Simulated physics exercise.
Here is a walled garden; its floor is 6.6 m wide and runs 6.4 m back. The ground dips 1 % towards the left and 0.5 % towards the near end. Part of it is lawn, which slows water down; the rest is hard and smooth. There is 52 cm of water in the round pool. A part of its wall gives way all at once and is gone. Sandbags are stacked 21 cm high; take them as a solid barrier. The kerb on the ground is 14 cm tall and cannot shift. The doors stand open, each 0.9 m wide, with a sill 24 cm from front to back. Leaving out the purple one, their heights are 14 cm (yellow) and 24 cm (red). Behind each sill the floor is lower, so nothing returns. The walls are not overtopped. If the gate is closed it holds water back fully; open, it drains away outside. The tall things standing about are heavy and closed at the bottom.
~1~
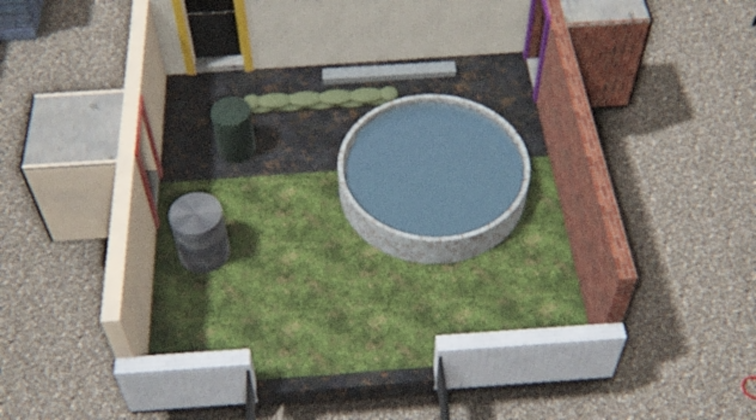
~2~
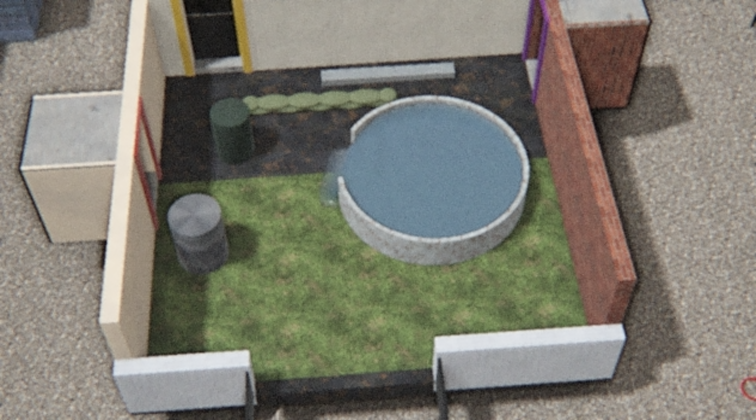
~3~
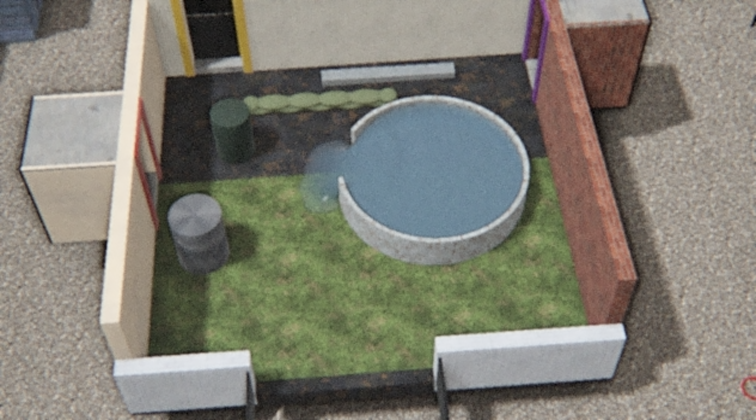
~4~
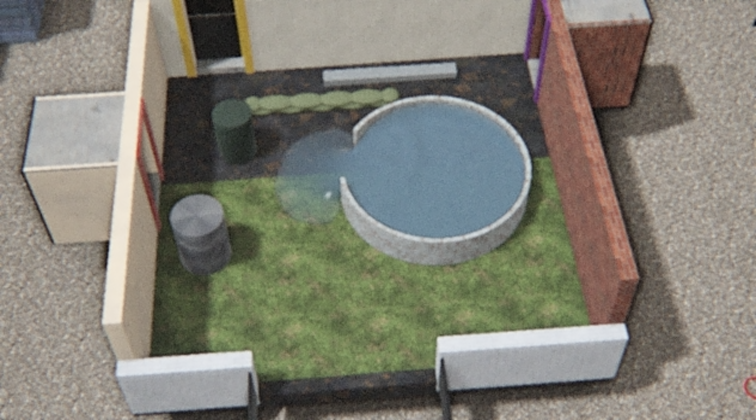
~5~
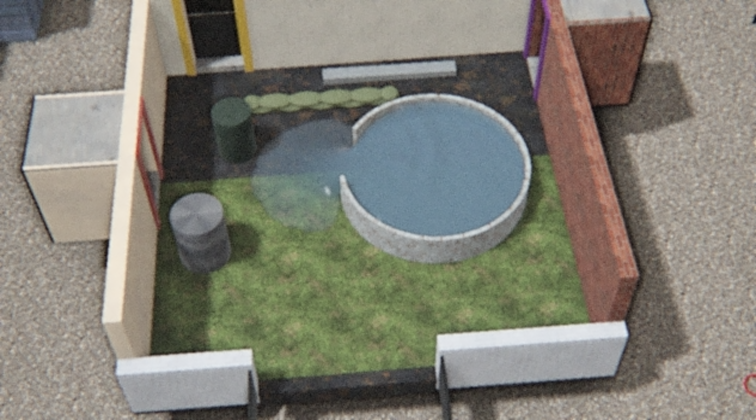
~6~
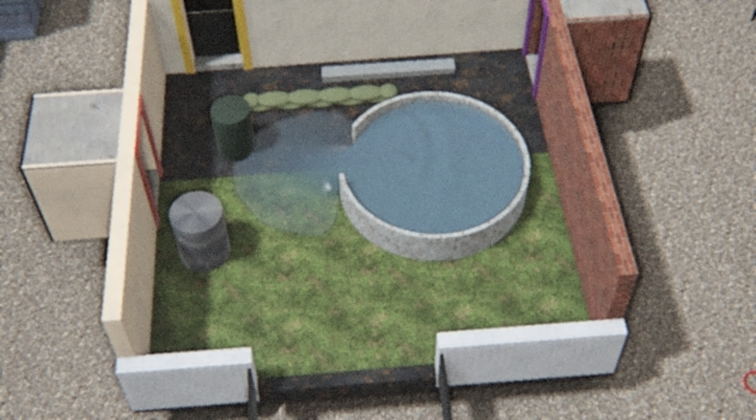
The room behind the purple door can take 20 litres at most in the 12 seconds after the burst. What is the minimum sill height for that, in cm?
It would have to be roughly 7.5 cm high.
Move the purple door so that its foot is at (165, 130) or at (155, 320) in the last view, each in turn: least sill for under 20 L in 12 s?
About 16 and 8.0 cm.
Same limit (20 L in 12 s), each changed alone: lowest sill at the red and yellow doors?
Roughly 20 cm at red and 14.5 cm at yellow.
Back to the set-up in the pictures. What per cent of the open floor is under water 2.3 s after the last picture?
Near 35 per cent is wet.
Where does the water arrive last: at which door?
Last comes the purple one.
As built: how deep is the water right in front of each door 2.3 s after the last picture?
In cm: Yellow 8, purple 0, red 24.
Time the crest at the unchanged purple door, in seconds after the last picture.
At about 7.0 s.
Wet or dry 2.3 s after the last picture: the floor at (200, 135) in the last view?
It is under water.
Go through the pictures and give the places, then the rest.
The first frame shows the round pool at (434, 167) is whole and still, 52 cm deep; the purple door at (537, 37) is dry.
In the second frame, the gap is at (344, 169), the front 0.3 m out at (333, 158); the back of the round pool holds 52 cm.
In the third frame, the gap is at (344, 170), the front 0.6 m out at (312, 160); the back of the round pool holds 52 cm.
In the fourth frame, water pours out at (346, 171) and has run 1.1 m, to (280, 182); about 7 cm deep outside, 52 cm at the back.
In the fifth frame, the front is at (261, 162), 1.5 m from the gap at (346, 169); 2.7 m2 of floor is wet, 52 cm left at the back.
In the sixth frame, the gap is at (345, 166), the front 1.8 m out at (239, 165); the back of the round pool holds 52 cm; 3.4 m in a straight line remain to the purple door at (536, 33).
Then, 0.7 s after the last picture water covers 20 % of the floor, deepest (32 cm) near (256, 114); it has not reached the purple door.
Then, 2.3 s after the last picture water covers 35 % of the floor, deepest (28 cm) near (256, 153); it has not reached the purple door.
Then, 11.3 s after the last picture water covers 90 % of the floor, deepest (14 cm) near (202, 224); 8 cm at the purple door, 38 litres in over its 6 cm sill.
At the purple door as built, the water peaked near 10 cm, 6.9 s after the last picture.
With a sill of 6.5 cm, 31 litres would have come in within the 12 s; with 8.5 cm, 10 litres. So under 20 litres takes about 7.5 cm.
